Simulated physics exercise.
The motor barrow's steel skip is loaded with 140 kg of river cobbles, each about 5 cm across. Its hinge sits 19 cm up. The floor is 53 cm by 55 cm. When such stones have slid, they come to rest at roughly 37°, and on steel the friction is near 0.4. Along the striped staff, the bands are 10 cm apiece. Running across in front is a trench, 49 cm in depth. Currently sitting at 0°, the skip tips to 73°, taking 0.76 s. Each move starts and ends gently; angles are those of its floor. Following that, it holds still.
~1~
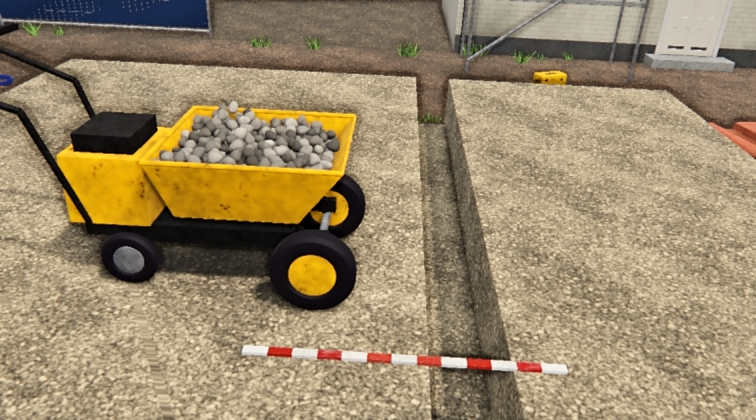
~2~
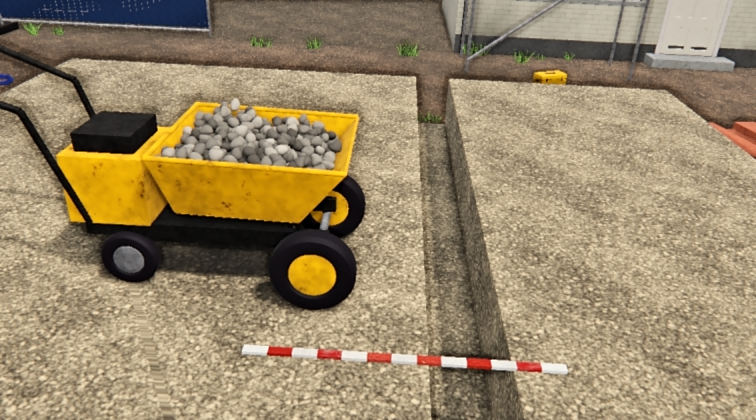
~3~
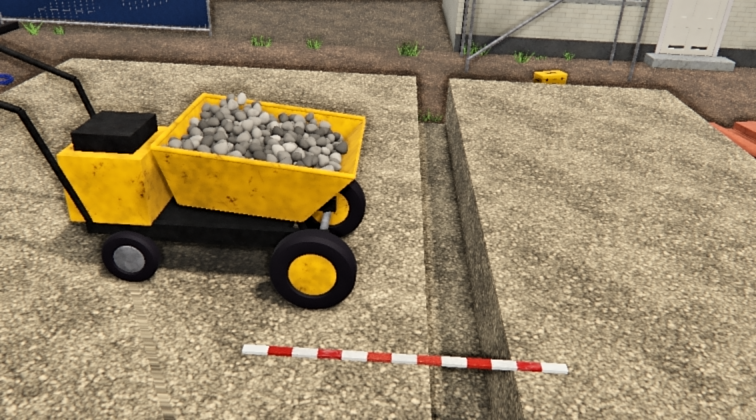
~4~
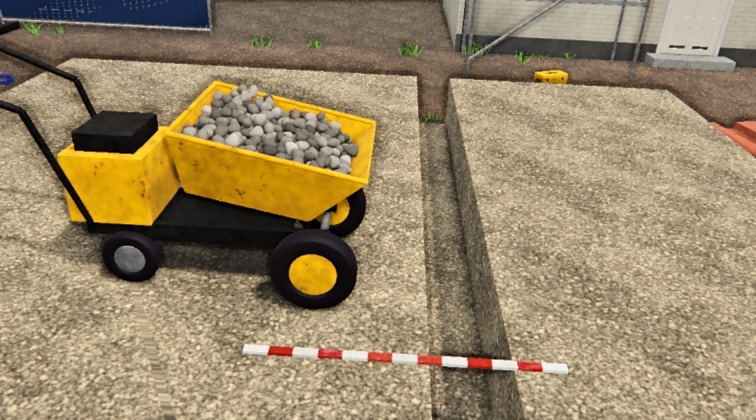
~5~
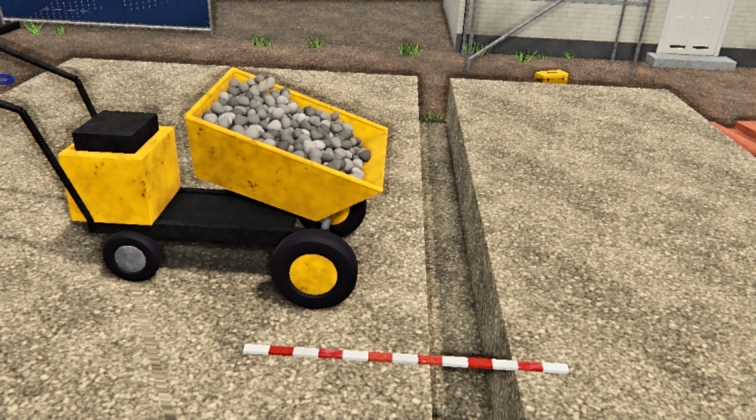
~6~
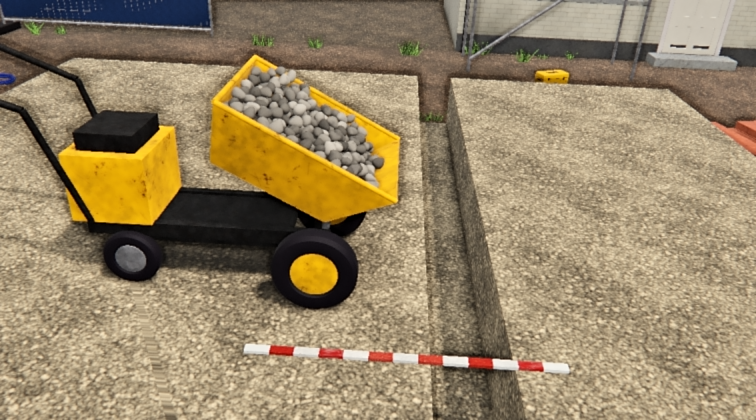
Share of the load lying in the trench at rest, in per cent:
77 per cent.
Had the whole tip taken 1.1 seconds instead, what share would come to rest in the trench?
Roughly 90% would finish there.
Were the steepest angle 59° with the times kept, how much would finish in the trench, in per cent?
In that case near 55 per cent.
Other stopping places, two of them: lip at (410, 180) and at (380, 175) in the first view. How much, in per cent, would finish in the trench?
25 %, then 40 %.
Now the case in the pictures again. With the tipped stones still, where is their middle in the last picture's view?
(464, 336).
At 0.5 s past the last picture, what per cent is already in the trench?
Roughly 35% by that time.
Then, 0.2 s after the last picture the floor is at 62°, 100 % in the skip; the foremost stones are at (422, 209).
Then, 0.5 s after the last picture the floor is at 73°, 60 % in the skip, 37 % in the trench, 3 % past the trench; the foremost stones are at (511, 273).
Then, 0.9 s after the last picture the floor is at 73°, 15 % in the skip, 63 % in the trench, 22 % past the trench; the foremost stones are at (648, 291).
Then, 2.8 s after the last picture the floor is at 73°, 0 % in the skip, 77 % in the trench, 23 % past the trench; the foremost stones are past the picture's edge.
